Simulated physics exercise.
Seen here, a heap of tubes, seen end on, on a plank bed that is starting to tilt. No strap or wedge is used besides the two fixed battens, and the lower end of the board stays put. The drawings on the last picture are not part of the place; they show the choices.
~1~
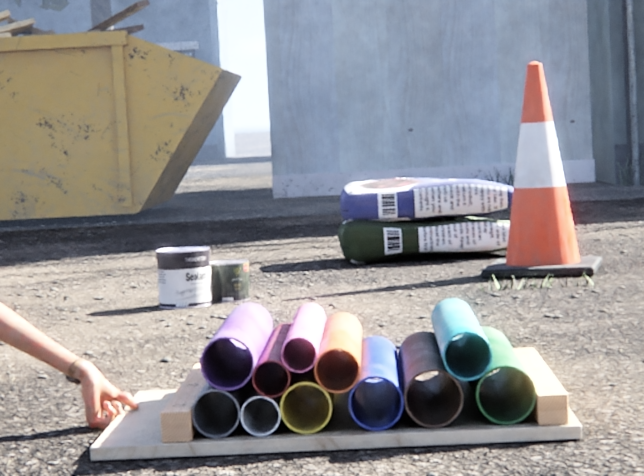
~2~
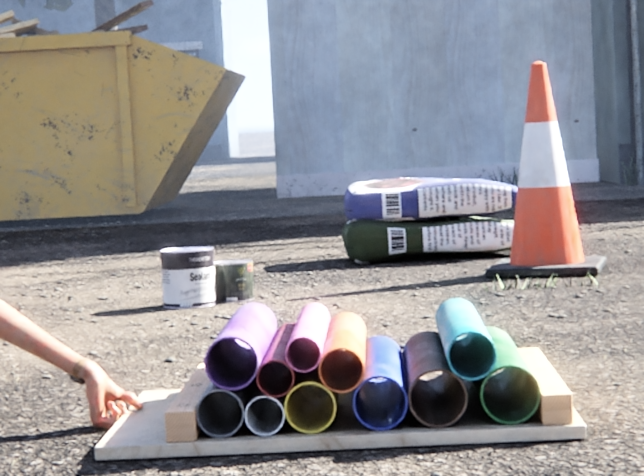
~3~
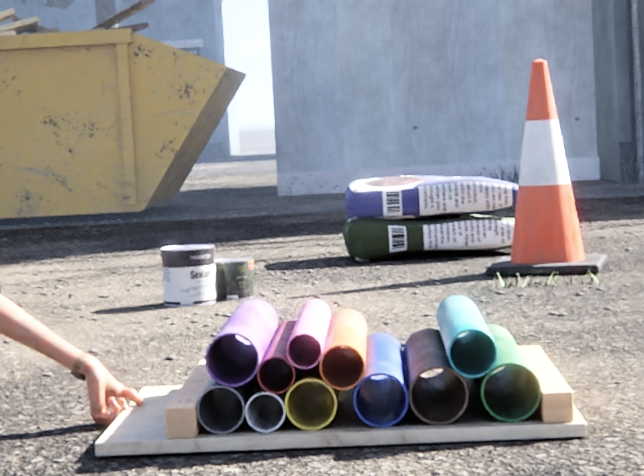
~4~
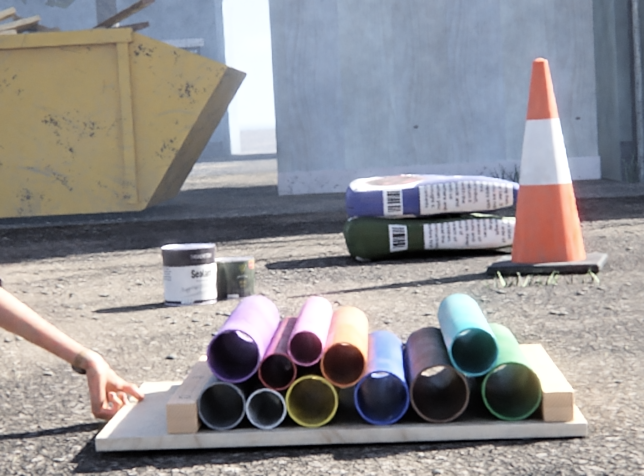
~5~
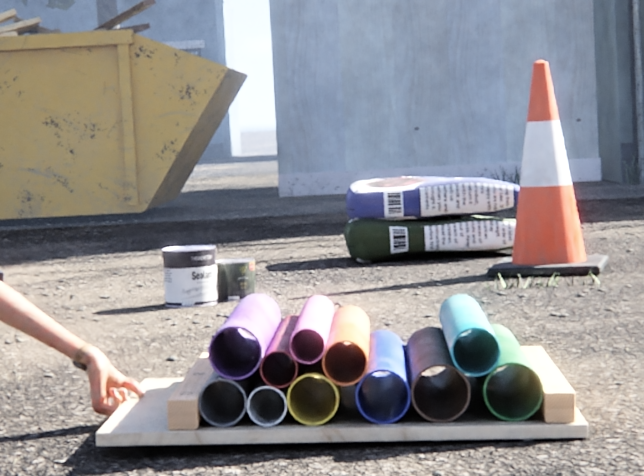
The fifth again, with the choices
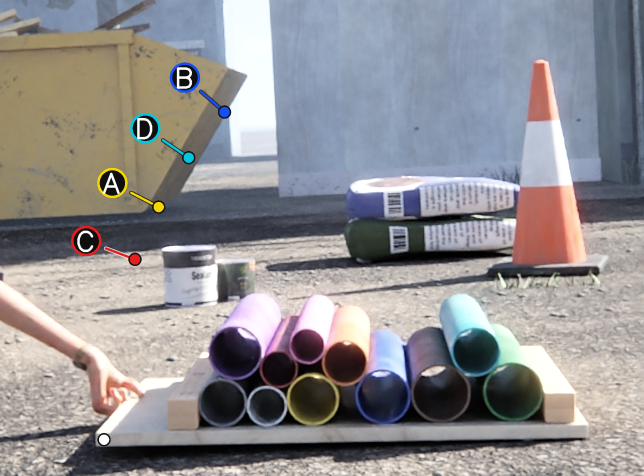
On sunlit rough ground near a yellow skip, a hand at the left slightly tilting a board stacked with colourful tubes.
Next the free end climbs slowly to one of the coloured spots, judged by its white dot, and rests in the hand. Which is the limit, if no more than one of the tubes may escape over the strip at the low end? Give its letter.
Lift it to C and no more.
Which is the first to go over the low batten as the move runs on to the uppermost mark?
First is the turquoise one.
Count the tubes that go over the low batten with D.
With D, five.
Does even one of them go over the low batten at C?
No.
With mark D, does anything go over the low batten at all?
Yes.
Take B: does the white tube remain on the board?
Yes.
On the copy, A at (159, 207); B at (225, 112); C at (135, 260); D at (189, 158); the white dot at (104, 440).
On C. First, board at 15°.
Then, board at 24°.
Finally, board at 24°, none over the low batten.
By contrast, A five over the low batten; B five over the low batten; D five over the low batten.
